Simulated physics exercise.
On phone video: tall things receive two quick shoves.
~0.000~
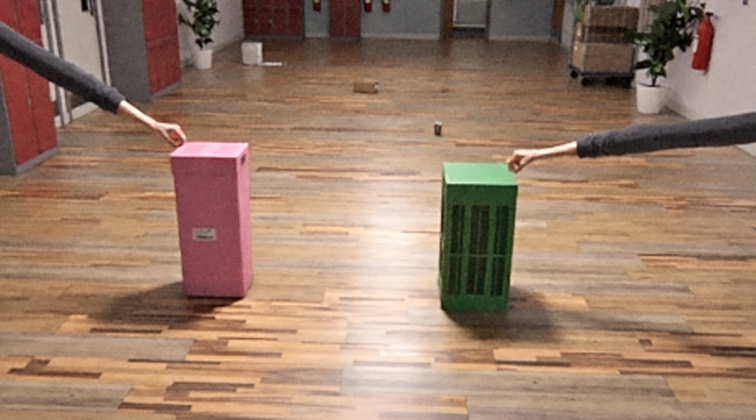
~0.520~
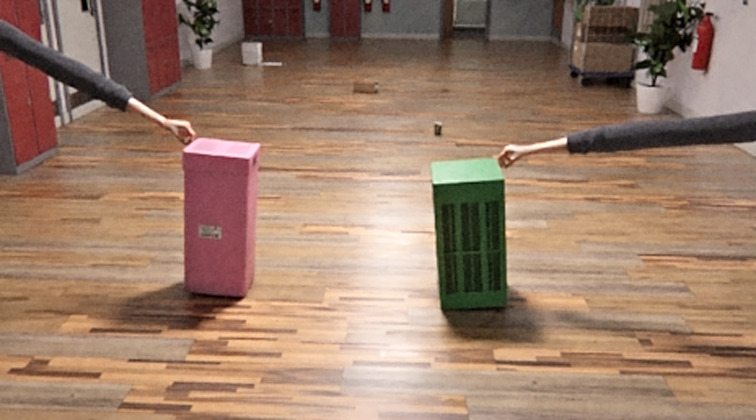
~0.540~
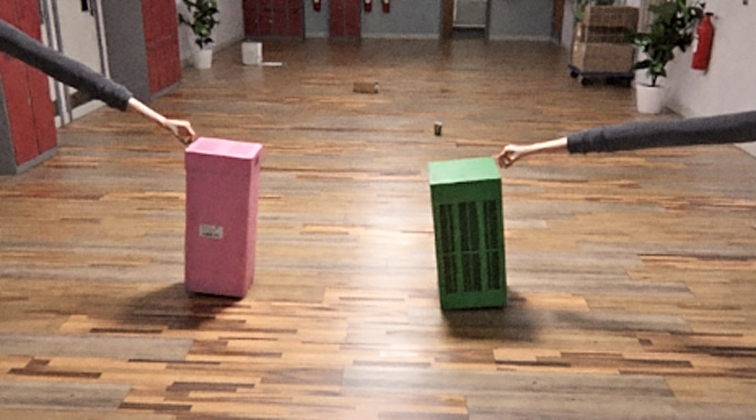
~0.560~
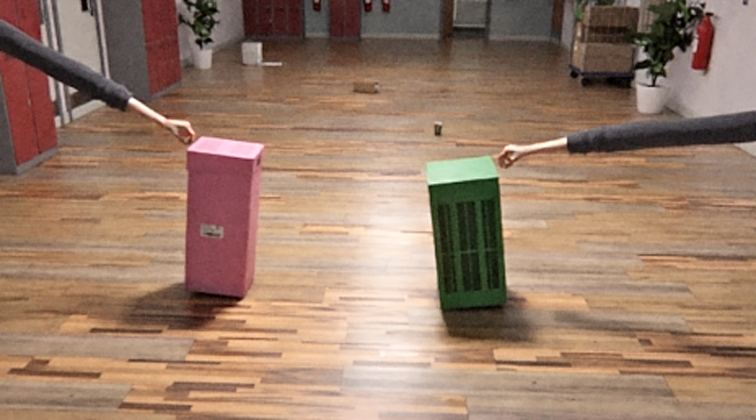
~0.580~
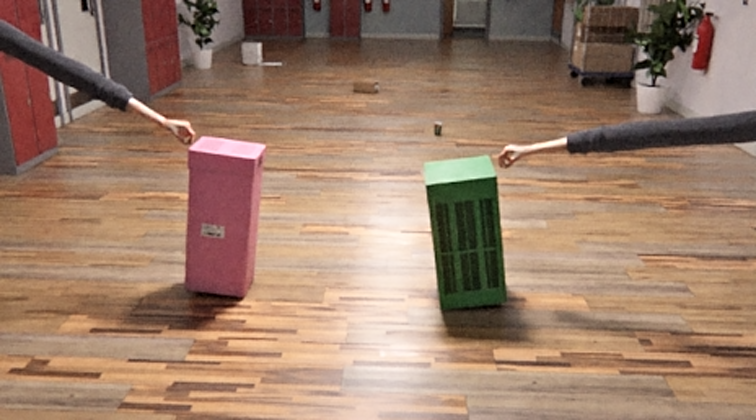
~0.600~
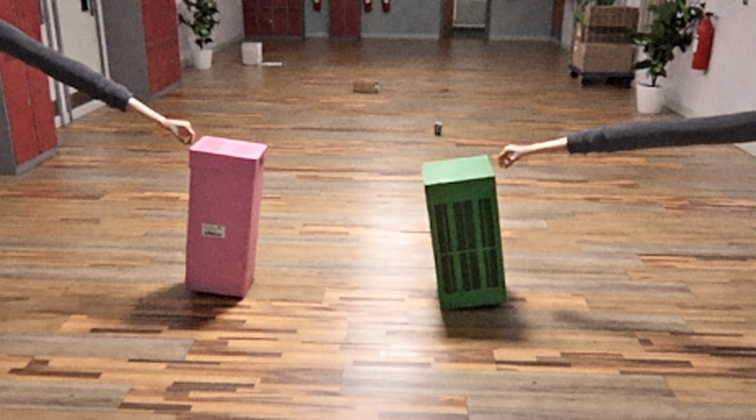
We see two hands at the tops of an upright pink box on the left and an upright green box on the right, pushing both into a slight inward lean that deepens a little on the wooden floor.
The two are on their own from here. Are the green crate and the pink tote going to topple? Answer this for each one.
My guess is the green crate steadies itself for good, my guess is the pink tote steadies itself for good.
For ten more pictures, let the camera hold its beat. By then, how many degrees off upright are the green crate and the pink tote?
Estimated tilts: Approx. 6° and approx. 6°.
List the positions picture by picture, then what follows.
The first frame shows green crate (475, 236) upright; pink tote (215, 221) upright.
The second frame shows green crate (468, 233) 6° off upright; pink tote (221, 219) 5° off upright.
The third frame shows green crate (467, 232) 7° off upright; pink tote (222, 219) 6° off upright.
The fourth frame shows green crate (466, 232) 8° off upright; pink tote (223, 218) 6° off upright.
The fifth frame shows green crate (465, 232) 9° off upright; pink tote (224, 218) 7° off upright.
The sixth frame shows green crate (464, 231) 9° off upright; pink tote (225, 218) 7° off upright.
Around 0.88 s, green crate upright near (474, 235); pink tote upright near (216, 221).
Finally (2.0 s), the green crate returns to its base, near (475, 236); the pink tote returns to its base, near (215, 221).
